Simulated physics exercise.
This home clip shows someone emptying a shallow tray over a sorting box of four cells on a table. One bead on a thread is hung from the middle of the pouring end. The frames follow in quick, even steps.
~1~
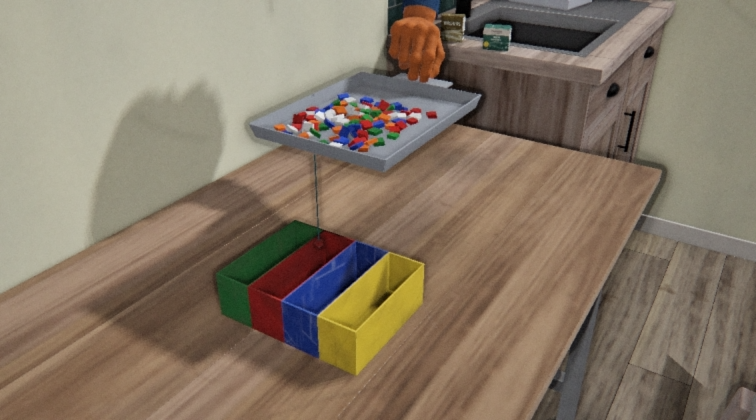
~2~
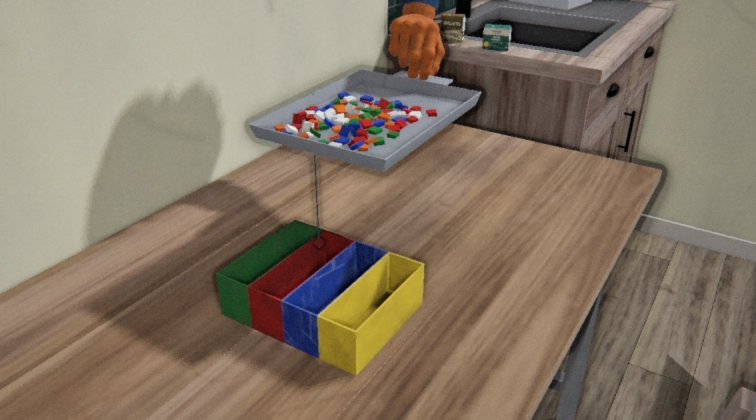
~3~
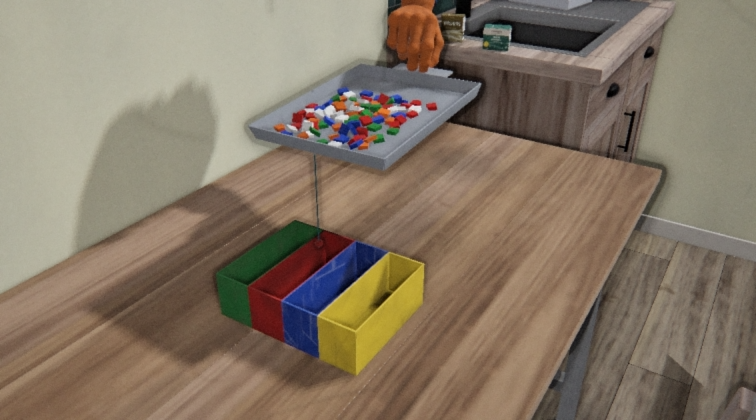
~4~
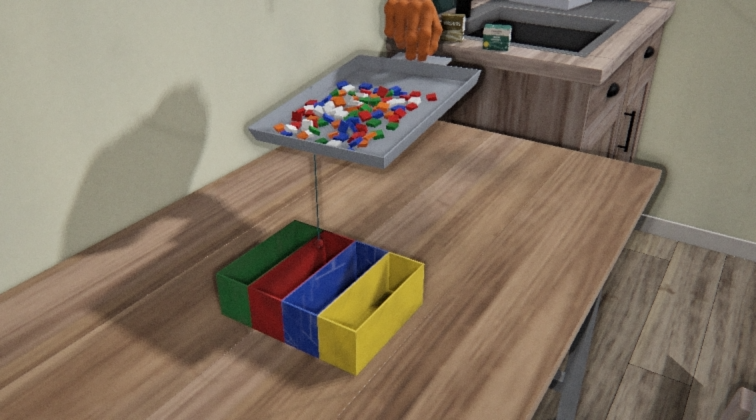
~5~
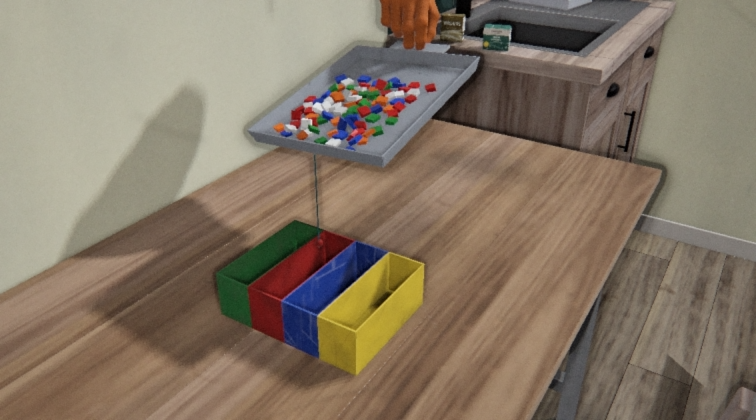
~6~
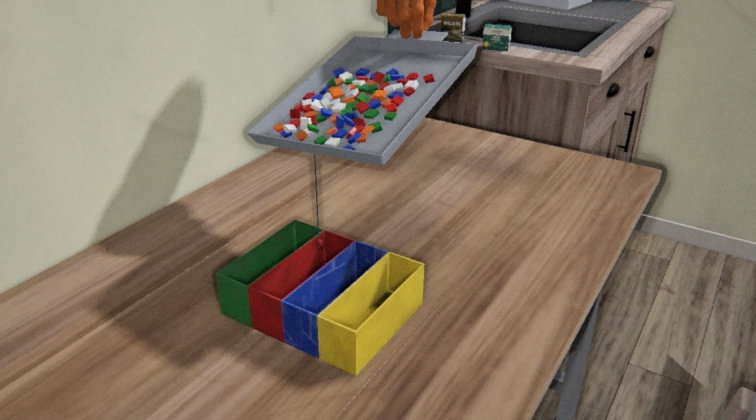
A shallow grey tray of small mosaic tiles in red, blue, green, white and orange is held by an orange-gloved hand above a wooden table, seen from a raised angle in a kitchen with a sink behind. Below it sits a box with green, red, blue and yellow cells, left to right, beside a hanging thread. The tray gradually tilts, its left corner lowest, while the camera stays still.
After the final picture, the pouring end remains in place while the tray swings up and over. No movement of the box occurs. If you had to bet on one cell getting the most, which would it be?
I would bet on the green one.
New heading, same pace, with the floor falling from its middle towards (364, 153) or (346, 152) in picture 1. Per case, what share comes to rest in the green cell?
First case about 0 percent; second case about 0 percent.
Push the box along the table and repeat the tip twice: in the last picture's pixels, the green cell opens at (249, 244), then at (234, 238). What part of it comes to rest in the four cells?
Result: 100 % and 100 %.
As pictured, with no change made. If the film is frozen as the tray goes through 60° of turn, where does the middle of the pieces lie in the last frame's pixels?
Look about (297, 118) in the last picture.
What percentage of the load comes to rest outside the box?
I'd put it close to 50 per cent.
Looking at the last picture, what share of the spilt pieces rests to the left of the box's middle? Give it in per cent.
I make it about 100 percent or so.
Shortly afterwards, tray tipped steeply; all but a few on the tray; only a few falling or outside the box.
Next, tray tipped right over; near a third on the tray; near a quarter in the green cell; only a few in the red cell; near a third falling or outside the box.
Some moments later, tray tipped past a quarter turn; near a third in the green cell; a little in the red cell; near half falling or outside the box.
In the end, tray tipped past a quarter turn; near a third in the green cell; a little in the red cell; none at all in the yellow cell; none at all in the blue cell; near half outside the box.
